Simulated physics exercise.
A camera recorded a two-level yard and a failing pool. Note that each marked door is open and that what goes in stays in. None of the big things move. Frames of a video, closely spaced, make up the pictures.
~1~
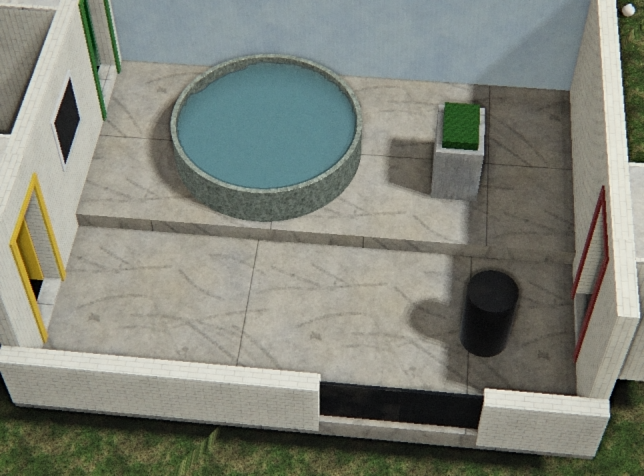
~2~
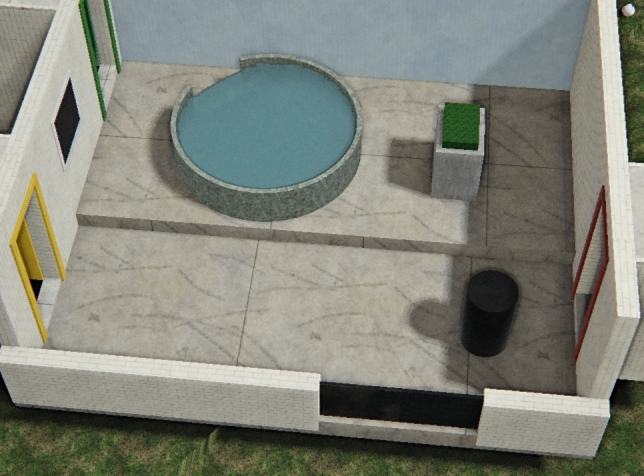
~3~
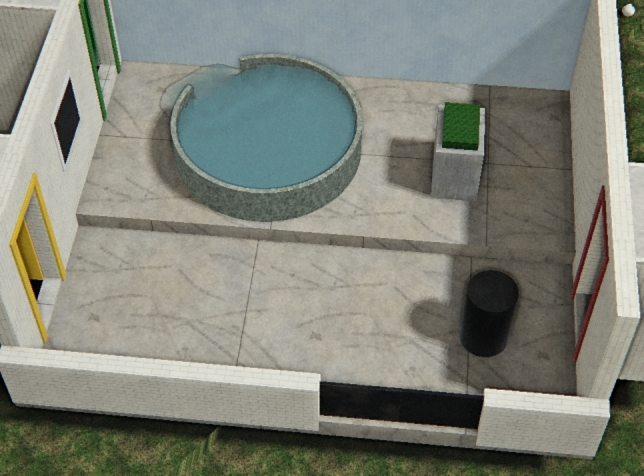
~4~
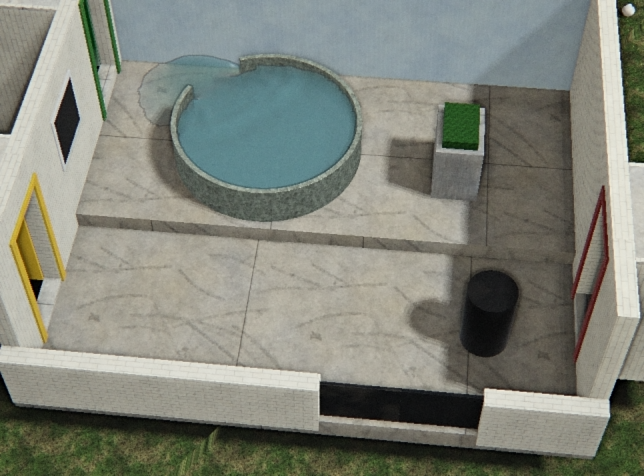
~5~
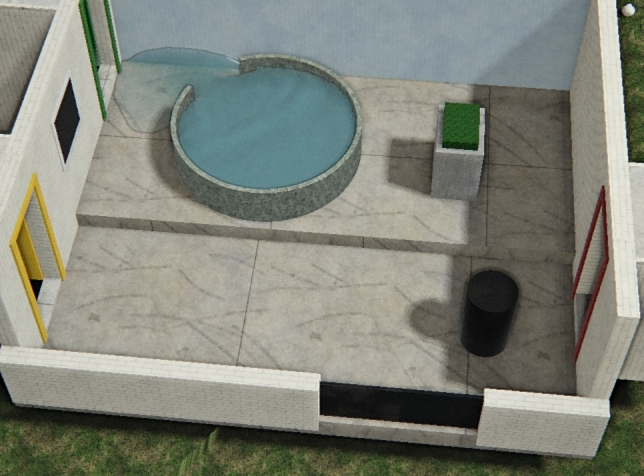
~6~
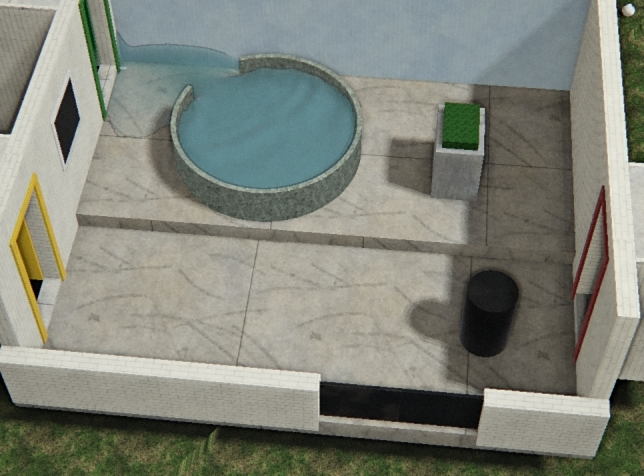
The footage shows a round stone pool full of still water on a walled two-level yard's upper level; a gap opens in its far left rim, and water pours out, spreading across the paving to the back wall and leftward.
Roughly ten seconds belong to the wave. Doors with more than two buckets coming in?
One by one: Green door: Over two pails, red door: Two pails at most, yellow door: Over two pails.
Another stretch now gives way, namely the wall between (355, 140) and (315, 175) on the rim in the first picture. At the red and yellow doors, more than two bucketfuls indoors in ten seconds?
Door check - red door exceeds it, yellow door exceeds it.
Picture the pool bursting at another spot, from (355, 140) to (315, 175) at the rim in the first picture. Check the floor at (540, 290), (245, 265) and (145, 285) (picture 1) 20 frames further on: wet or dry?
Going through them, the first would be submerged, the next still bare and the last still bare.
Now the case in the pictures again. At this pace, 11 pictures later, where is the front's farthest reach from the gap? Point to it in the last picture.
My pick would be pixel (67, 267).
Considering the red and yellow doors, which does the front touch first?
Answer: The yellow one.
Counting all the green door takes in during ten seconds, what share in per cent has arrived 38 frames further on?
Around 100 percent.
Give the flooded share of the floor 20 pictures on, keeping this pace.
I'd put it at roughly 45 per cent.
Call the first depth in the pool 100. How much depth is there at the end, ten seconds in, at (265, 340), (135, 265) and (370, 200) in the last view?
In order: 12, 6, 2 %.
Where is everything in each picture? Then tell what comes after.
In the first picture, still water in the pool at (267, 124).
In the second picture, the front is at a hidden place, out from the gap on the pool's far side.
In the third picture, the front is at (166, 101), out from the gap on the pool's far side.
In the fourth picture, water pours out on the pool's far side and has run to (163, 65).
In the fifth picture, the front is at (126, 62), out from the gap on the pool's far side.
In the sixth picture, the front is at (122, 62), out from the gap on the pool's far side.
A moment on, water covers 10 % of the floor; the green door under two buckets in, the red door not reached, the yellow door not reached.
Next, water covers 20 % of the floor; the green door far over two buckets in, the red door not reached, the yellow door not reached.
Then, water covers 45 % of the floor; the green door far over two buckets in, the red door not reached, the yellow door wet at the sill, nothing in.
Later, water covers 65 % of the floor; the green door far over two buckets in, the red door not reached, the yellow door wet at the sill, nothing in.
In the end, water covers 90 % of the floor; the green door far over two buckets in, the red door wet at the sill, nothing in, the yellow door over two buckets in.
